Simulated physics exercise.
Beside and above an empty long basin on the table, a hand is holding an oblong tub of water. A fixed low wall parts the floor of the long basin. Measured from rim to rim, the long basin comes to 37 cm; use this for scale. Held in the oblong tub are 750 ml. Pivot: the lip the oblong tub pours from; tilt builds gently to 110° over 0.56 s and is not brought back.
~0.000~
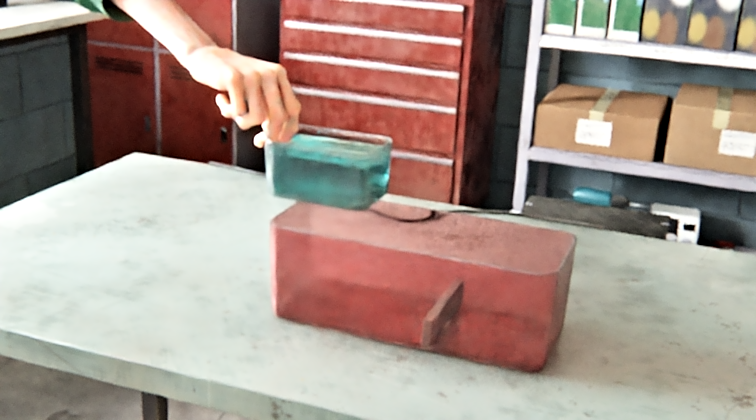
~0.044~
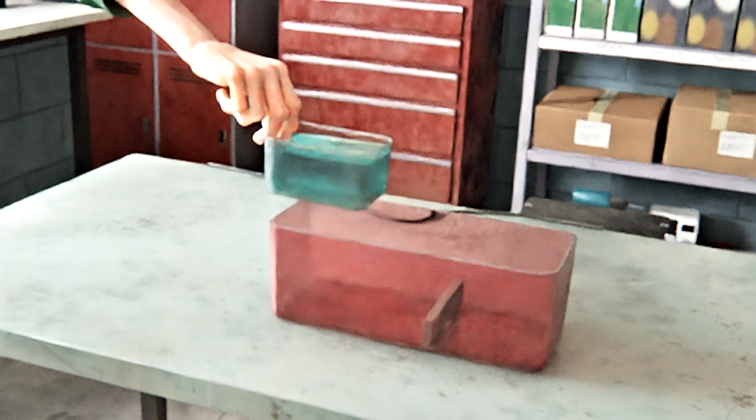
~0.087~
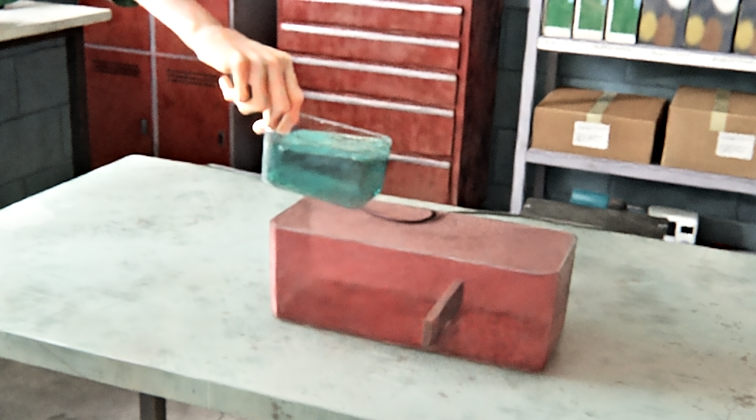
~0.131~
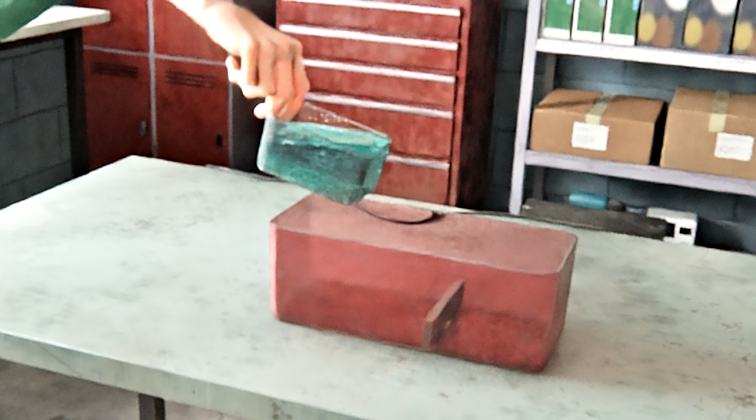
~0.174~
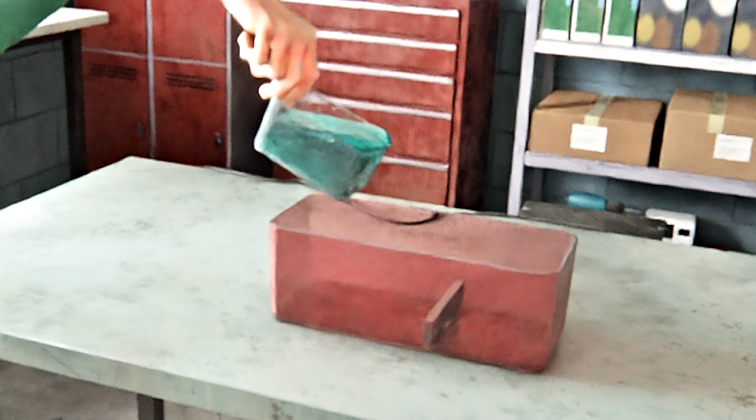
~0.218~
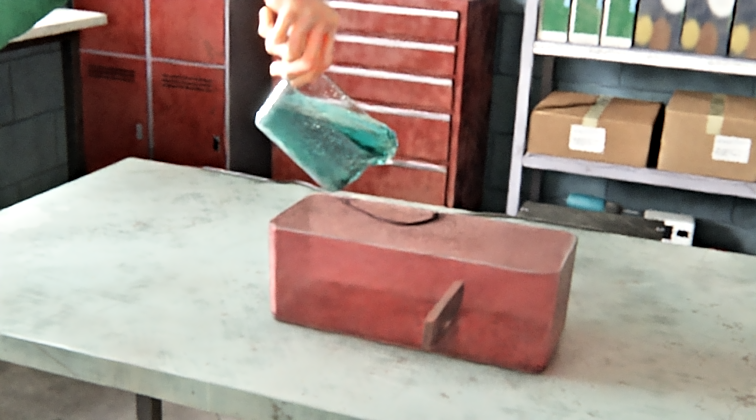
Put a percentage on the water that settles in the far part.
Roughly 58 per cent ends up there.
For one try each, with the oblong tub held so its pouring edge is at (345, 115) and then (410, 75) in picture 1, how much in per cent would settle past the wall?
I'd say 40 percent on the first go, 70 percent on the next.
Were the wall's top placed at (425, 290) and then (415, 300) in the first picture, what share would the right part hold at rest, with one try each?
One try each: Around 75 percent and then around 70 percent.
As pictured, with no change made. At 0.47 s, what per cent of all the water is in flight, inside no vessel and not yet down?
Estimate: Some 50 % of the total.
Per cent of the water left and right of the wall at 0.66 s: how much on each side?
Near 12 on the left, 78 on the right.
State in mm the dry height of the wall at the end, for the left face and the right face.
Left: Roughly 28 mm; right: Roughly 16 mm.
By 0.47 s the tilt is 103° and 30 per cent is still to pour, 10 is left of the wall and 9 right of it.
By 0.66 s the tilt is 110° and 3 per cent is still to pour, 11 is left of the wall and 78 right of it.
By 0.85 s the tilt is 110° and 0 per cent is still to pour, 27 is left of the wall and 53 right of it.
By 1.06 s the tilt is 110° and 0 per cent is still to pour, 37 is left of the wall and 59 right of it.
At rest 38 per cent lies left of the wall, 58 right of it and 4 outside.
